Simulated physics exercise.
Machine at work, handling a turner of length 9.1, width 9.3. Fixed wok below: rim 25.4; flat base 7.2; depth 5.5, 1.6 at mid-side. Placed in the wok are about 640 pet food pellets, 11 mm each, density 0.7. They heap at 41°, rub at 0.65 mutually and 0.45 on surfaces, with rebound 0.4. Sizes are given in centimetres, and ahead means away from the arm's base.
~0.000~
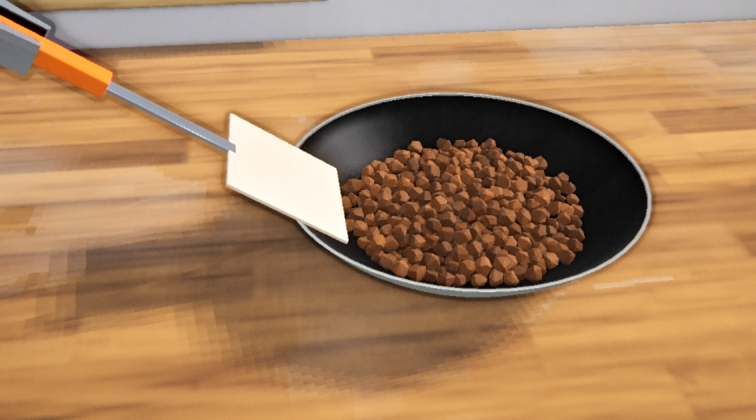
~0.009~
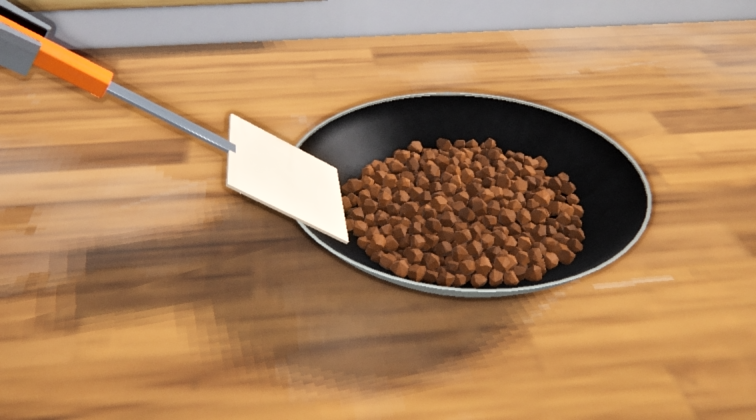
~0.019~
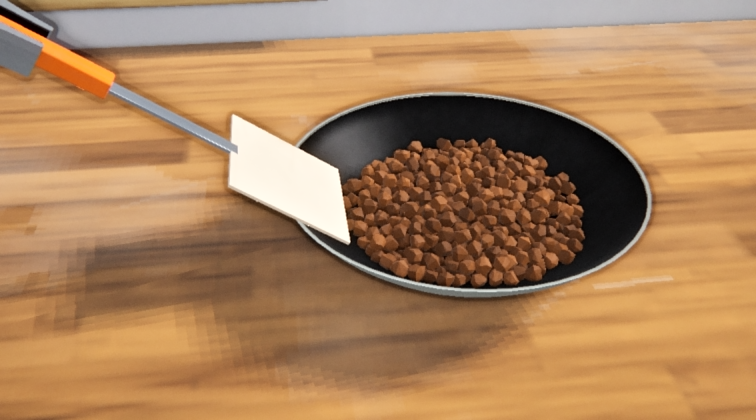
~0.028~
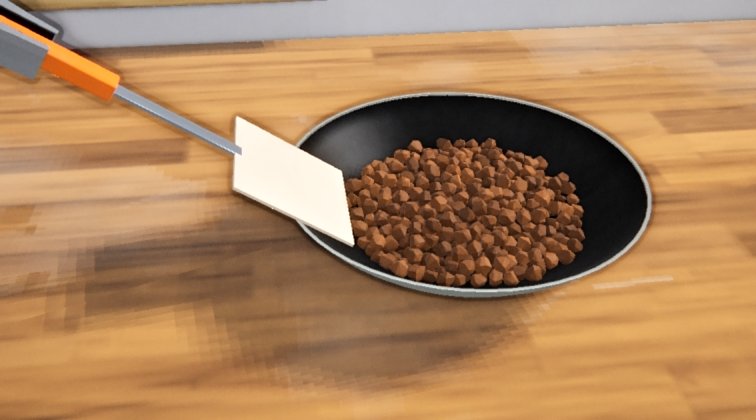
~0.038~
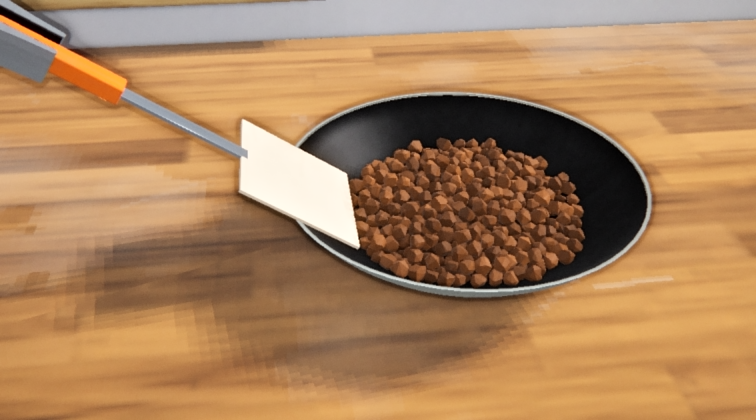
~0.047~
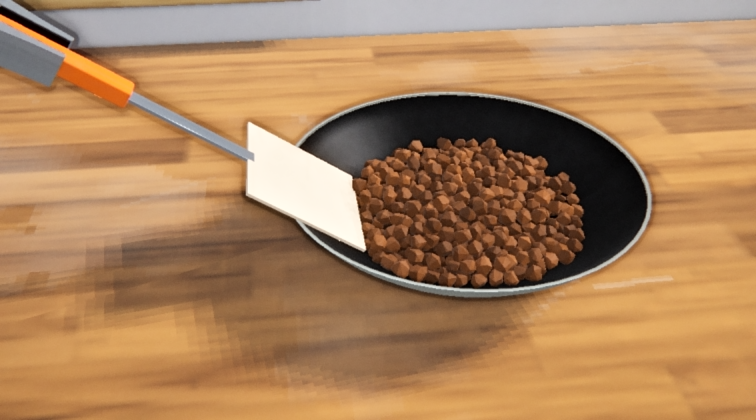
A black pan with a pale rim, holding a heap of reddish-brown pellets, sits right of centre on a striped wooden surface seen from above at an angle. A cream, flat-bladed turner with a grey shaft and an orange-and-grey machine arm slants in from the upper left, its blade over the pan's left edge. The turner creeps slightly right and down toward the pellets, which stay still, as does the view.
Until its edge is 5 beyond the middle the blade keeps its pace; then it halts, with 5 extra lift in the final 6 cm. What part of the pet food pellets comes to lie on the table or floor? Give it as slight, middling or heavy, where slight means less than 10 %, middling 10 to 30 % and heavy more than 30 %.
Slight.
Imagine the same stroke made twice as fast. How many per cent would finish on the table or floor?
Estimated result: Some 25 %.
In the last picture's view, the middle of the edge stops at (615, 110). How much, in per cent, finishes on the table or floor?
Something close to 50 in a hundred.
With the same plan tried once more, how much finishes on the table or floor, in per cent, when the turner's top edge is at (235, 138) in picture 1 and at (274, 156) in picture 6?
Roughly 25 percent ends up there.
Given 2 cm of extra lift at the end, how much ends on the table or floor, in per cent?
Roughly 0 per cent.
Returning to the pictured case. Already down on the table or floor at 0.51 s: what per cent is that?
I'd put it at around 0 per cent.
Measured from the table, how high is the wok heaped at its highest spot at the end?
Top of the heap: Roughly 8.5 cm above the table top.
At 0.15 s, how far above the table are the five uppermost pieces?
They are near 6 cm up.
After 0.15 s, sloping 35°, highest piece 6 above the table; 641 in the wok.
After 0.26 s, sloping 35°, highest piece 7 above the table; 640 in the wok, 1 on the blade or in flight.
After 0.51 s, sloping 35°, highest piece 8 above the table; 620 in the wok, 13 on the table or floor, 8 on the blade or in flight.
After 1.56 s, sloping 35°, highest piece 8 above the table; 616 in the wok, 25 on the table or floor.
In the end, 616 in the wok, 25 on the table or floor. That is 4 % on the table or floor.
